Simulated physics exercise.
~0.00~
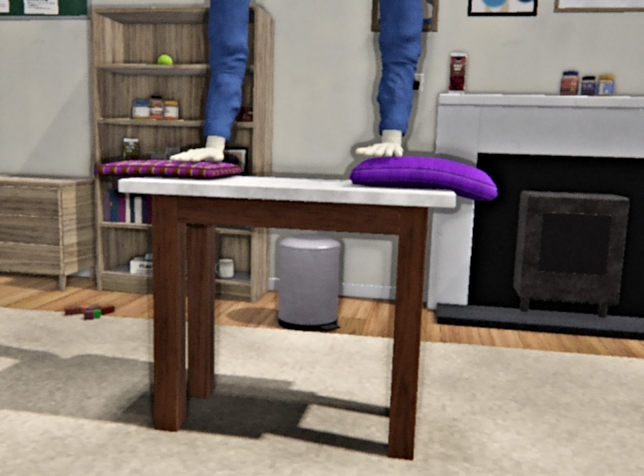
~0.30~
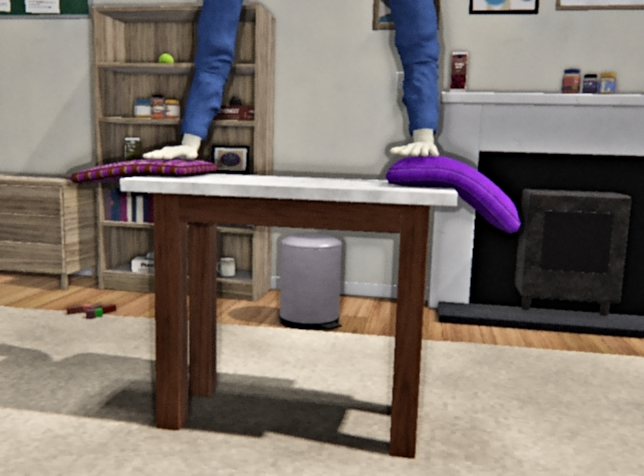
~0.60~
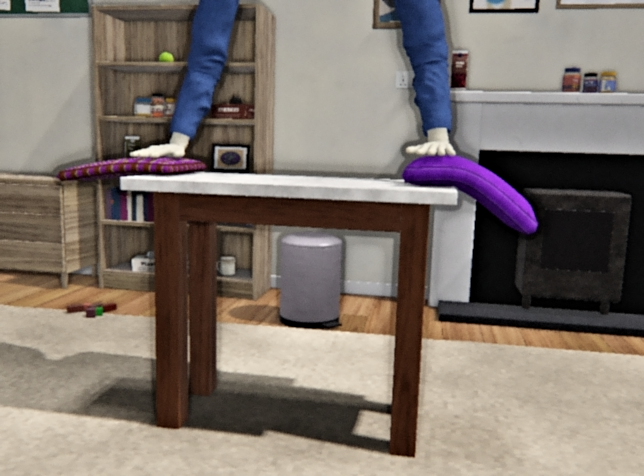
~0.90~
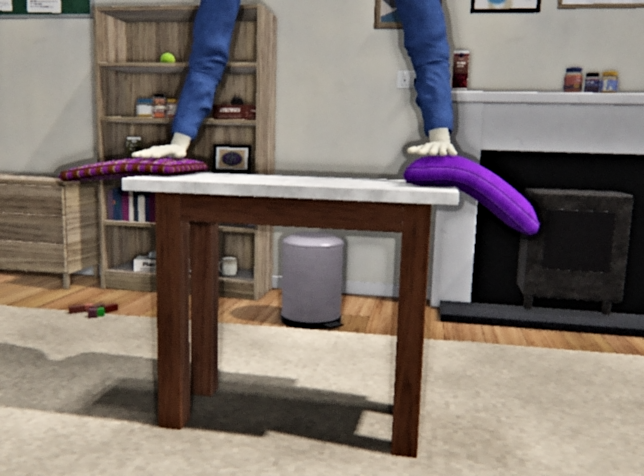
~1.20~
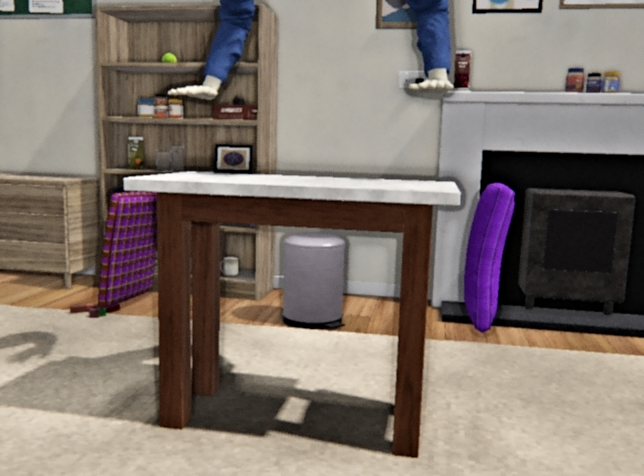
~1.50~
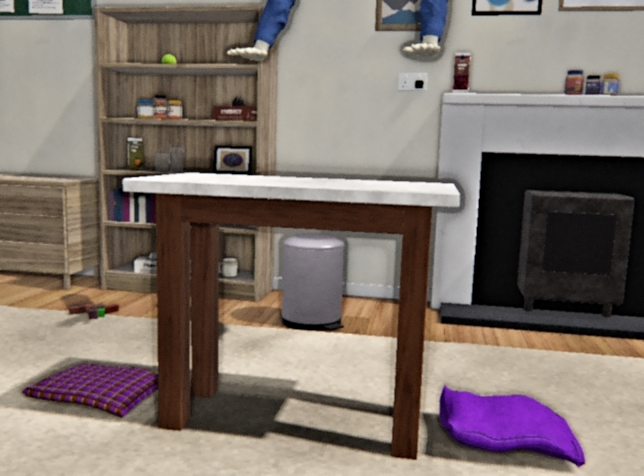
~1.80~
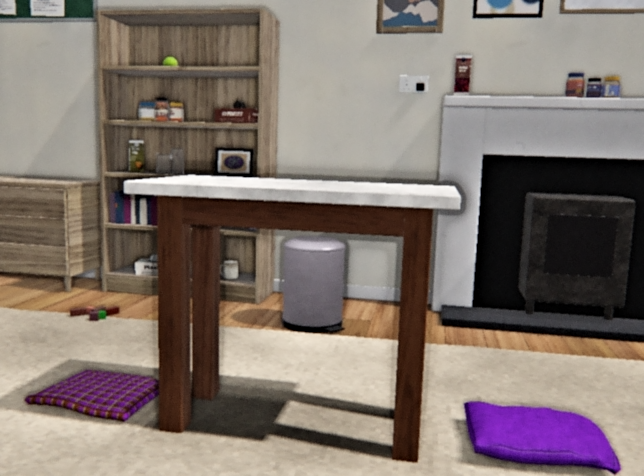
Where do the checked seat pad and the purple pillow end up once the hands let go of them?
The checked seat pad slumps off the left end of the table and the purple pillow tips over the right end. Both fall and finish lying on the carpet, one on each side of the table.
